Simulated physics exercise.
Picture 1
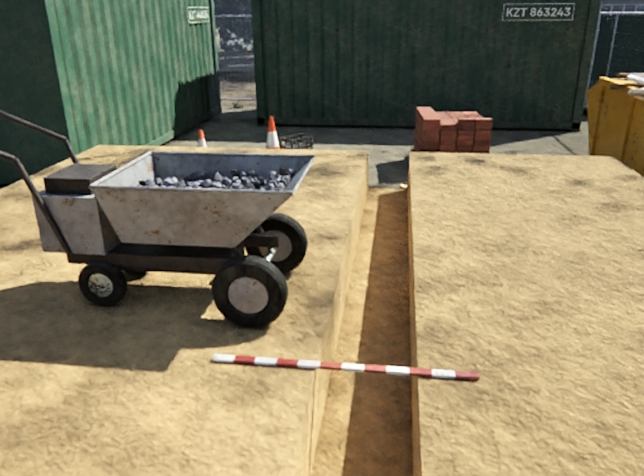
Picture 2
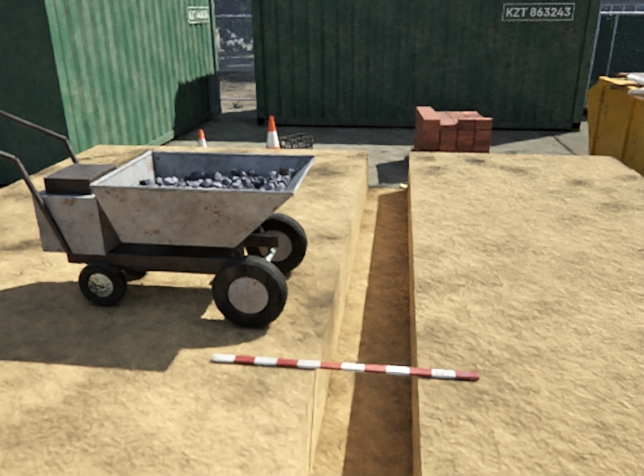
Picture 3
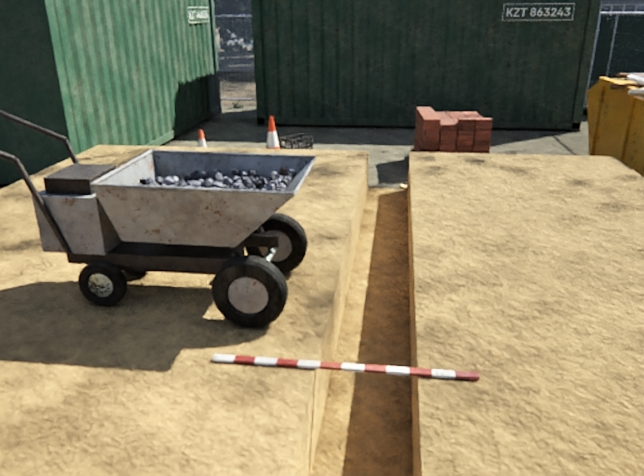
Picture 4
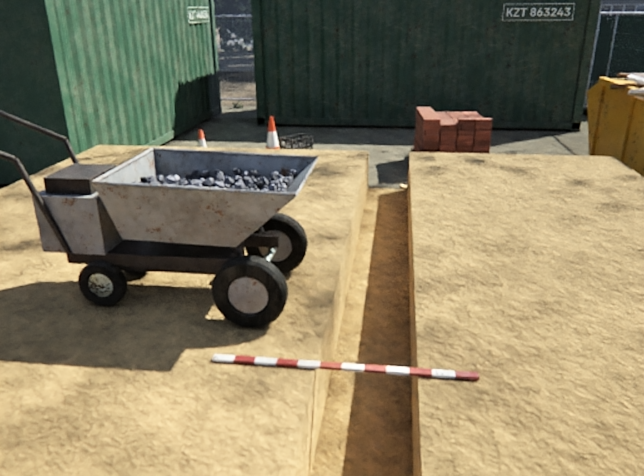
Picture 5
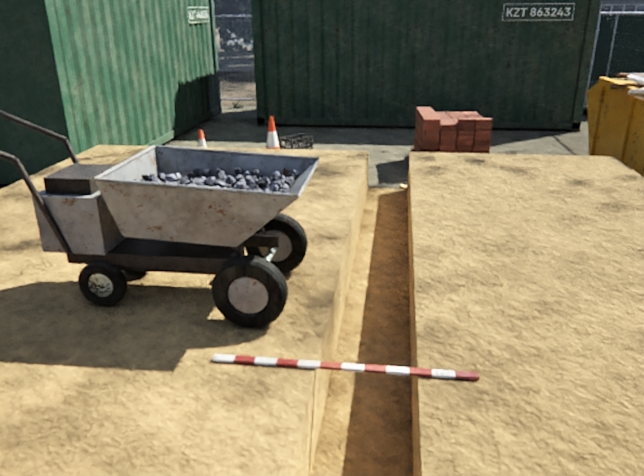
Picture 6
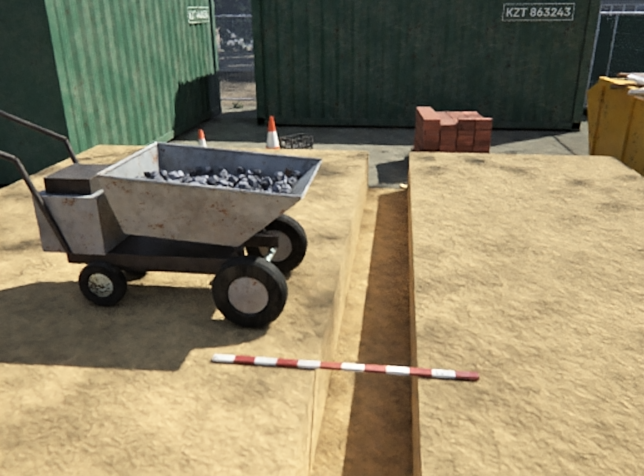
The clip shows a grey skip loaded with dark stones on a small wheeled barrow, standing left of a narrow trench near green containers; the skip stays level at first, then tilts very slightly toward the right.
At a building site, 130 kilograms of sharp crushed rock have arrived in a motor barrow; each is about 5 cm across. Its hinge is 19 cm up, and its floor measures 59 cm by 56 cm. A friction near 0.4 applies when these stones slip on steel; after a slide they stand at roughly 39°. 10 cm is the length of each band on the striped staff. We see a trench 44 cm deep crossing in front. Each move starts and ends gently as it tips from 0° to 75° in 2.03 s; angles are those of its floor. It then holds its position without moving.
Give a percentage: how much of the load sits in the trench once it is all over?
93 %.
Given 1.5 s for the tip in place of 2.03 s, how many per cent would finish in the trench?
That works out at about 90 in a hundred.
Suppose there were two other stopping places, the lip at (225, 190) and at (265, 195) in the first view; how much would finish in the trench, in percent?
It comes to about 80 and 100 in a hundred.
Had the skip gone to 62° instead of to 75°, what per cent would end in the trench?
It would come to about 70 percent.
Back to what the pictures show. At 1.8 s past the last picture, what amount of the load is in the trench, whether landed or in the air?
Close to 65 per cent has got there by then.
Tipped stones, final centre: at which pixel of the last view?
In the last view, about (386, 358).
Then, 1.2 s after the last picture the floor is at 63°, 100 % in the skip; the foremost stones are at (366, 262).
Then, 1.8 s after the last picture the floor is at 75°, 31 % in the skip, 64 % in the trench, 5 % past the trench; the foremost stones are at (452, 305).
Then, 2.2 s after the last picture the floor is at 75°, 5 % in the skip, 88 % in the trench, 7 % past the trench; the foremost stones are at (474, 304).
Then, 4.1 s after the last picture the floor is at 75°, 0 % in the skip, 93 % in the trench, 7 % past the trench; the foremost stones are at (475, 304).
